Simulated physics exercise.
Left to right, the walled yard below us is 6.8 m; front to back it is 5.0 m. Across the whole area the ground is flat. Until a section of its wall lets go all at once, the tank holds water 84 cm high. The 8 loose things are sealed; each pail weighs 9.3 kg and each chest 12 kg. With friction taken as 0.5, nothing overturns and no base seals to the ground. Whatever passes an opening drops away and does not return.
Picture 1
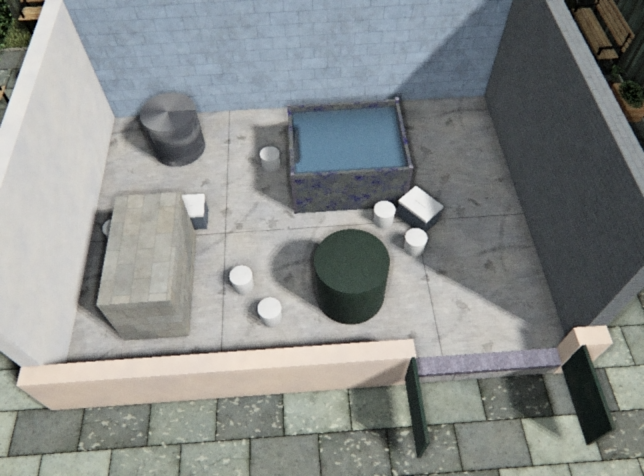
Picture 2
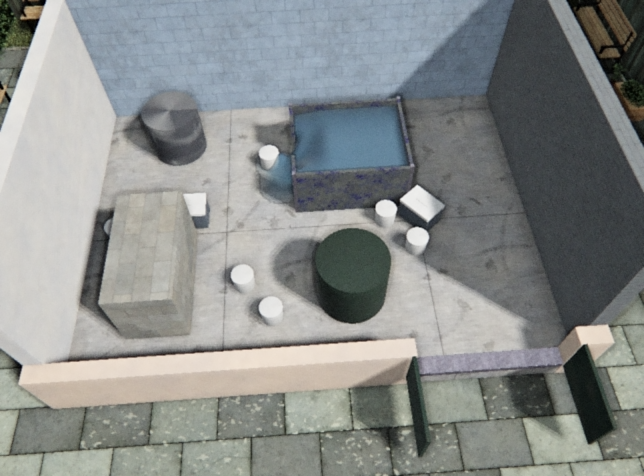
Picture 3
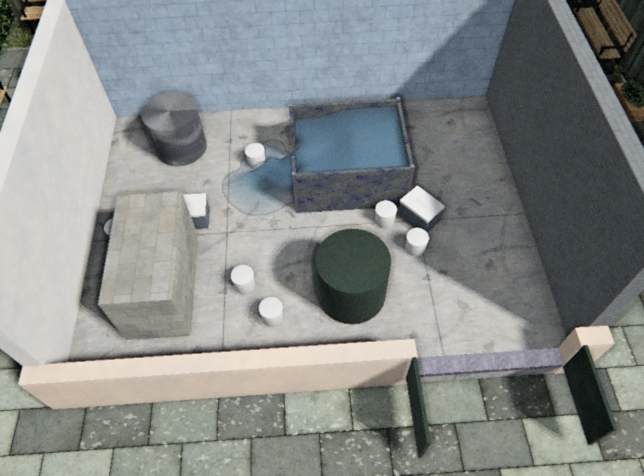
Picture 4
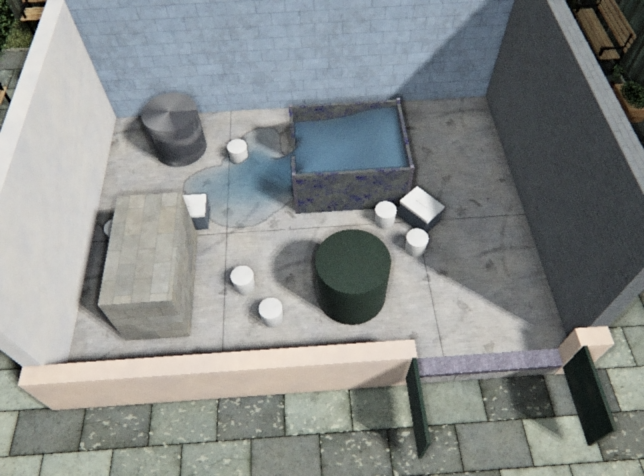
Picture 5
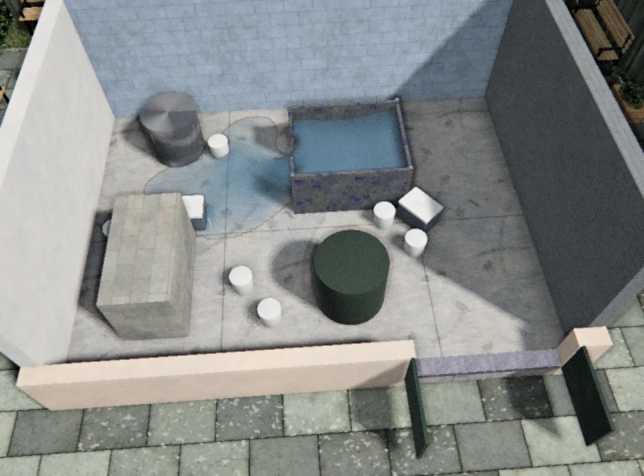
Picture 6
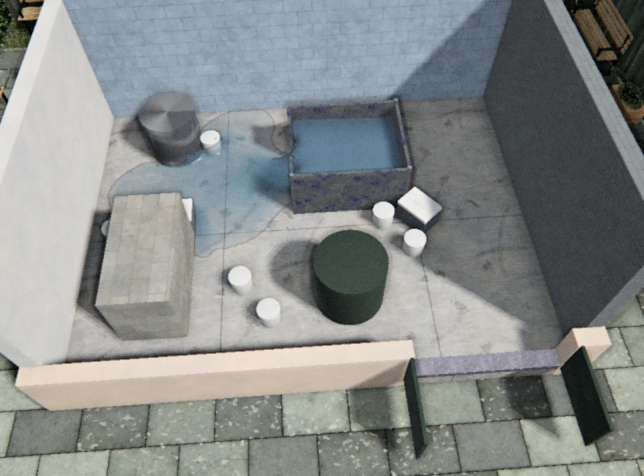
A walled yard with a flat, pale grey floor is seen from high above its front wall, the view staying nearly still. A blue-filled tank stands near the blue back wall, with a dark grey cylinder and stone block to the left, a green cylinder in front, and small white pails around. Water pours from the tank's left side and spreads, pushing one pail leftward, then shifting a white chest behind the block.
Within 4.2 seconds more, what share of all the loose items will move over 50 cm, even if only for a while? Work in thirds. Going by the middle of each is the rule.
The share is between one third and two thirds.
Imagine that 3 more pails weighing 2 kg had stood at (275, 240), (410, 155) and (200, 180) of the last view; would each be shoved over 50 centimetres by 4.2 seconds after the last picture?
Taking them one by one: It stays within, then it stays within, then it goes beyond.
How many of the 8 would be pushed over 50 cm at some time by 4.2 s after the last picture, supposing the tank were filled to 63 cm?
Then 3 of them.
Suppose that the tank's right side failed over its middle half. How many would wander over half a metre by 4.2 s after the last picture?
You'd get 0 in that case.
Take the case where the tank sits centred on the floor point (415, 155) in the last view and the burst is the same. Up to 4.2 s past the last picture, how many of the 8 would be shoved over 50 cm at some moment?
Result: 3 of them.
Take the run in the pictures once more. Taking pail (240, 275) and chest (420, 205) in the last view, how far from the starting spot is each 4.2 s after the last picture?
The first is off by 0 cm, the second by 0 cm.
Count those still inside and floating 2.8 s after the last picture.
Then: 3.
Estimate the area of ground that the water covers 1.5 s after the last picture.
15 m2.
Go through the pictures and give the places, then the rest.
The first frame shows a pail at (270, 154) rests on the ground; a chest at (186, 205), on the bottom; water covers 2.3 m2; 0 of 8 have shifted.
The second frame shows a pail at (269, 153) rests on the ground, 4 cm from its start; a chest at (187, 204) rests on the ground; water covers 2.8 m2; 0 of 8 have shifted.
The third frame shows a pail at (255, 150) rests on the ground, 29 cm from its start; a chest at (187, 205), on the bottom; water covers 3.5 m2; 1 of 8 have shifted.
The fourth frame shows a pail at (237, 146) rests on the ground, 61 cm from its start; a chest at (187, 205), on the bottom; water covers 4.7 m2; 1 of 8 have shifted.
The fifth frame shows a pail at (218, 141) rests on the ground, 95 cm from its start; a chest at (184, 206), on the bottom; 6.0 m2 under water; 1 of 8 have shifted.
The sixth frame shows a pail at (210, 137) rests on the ground, 110 cm from its start; a chest at (173, 210), on the bottom, 19 cm from its start; 7.6 m2 under water; 2 of 8 have shifted.
Then, 0.4 s after the last picture 2 of 8 are over 50 cm from their spots; 1 afloat.
Then, 1.5 s after the last picture 3 of 8 are over 50 cm from their spots; 1 afloat.
Then, 2.8 s after the last picture 3 of 8 are over 50 cm from their spots; 3 afloat.
Then, 4.2 s after the last picture 3 of 8 are over 50 cm from their spots, and 3 have been at some point; 2 afloat.
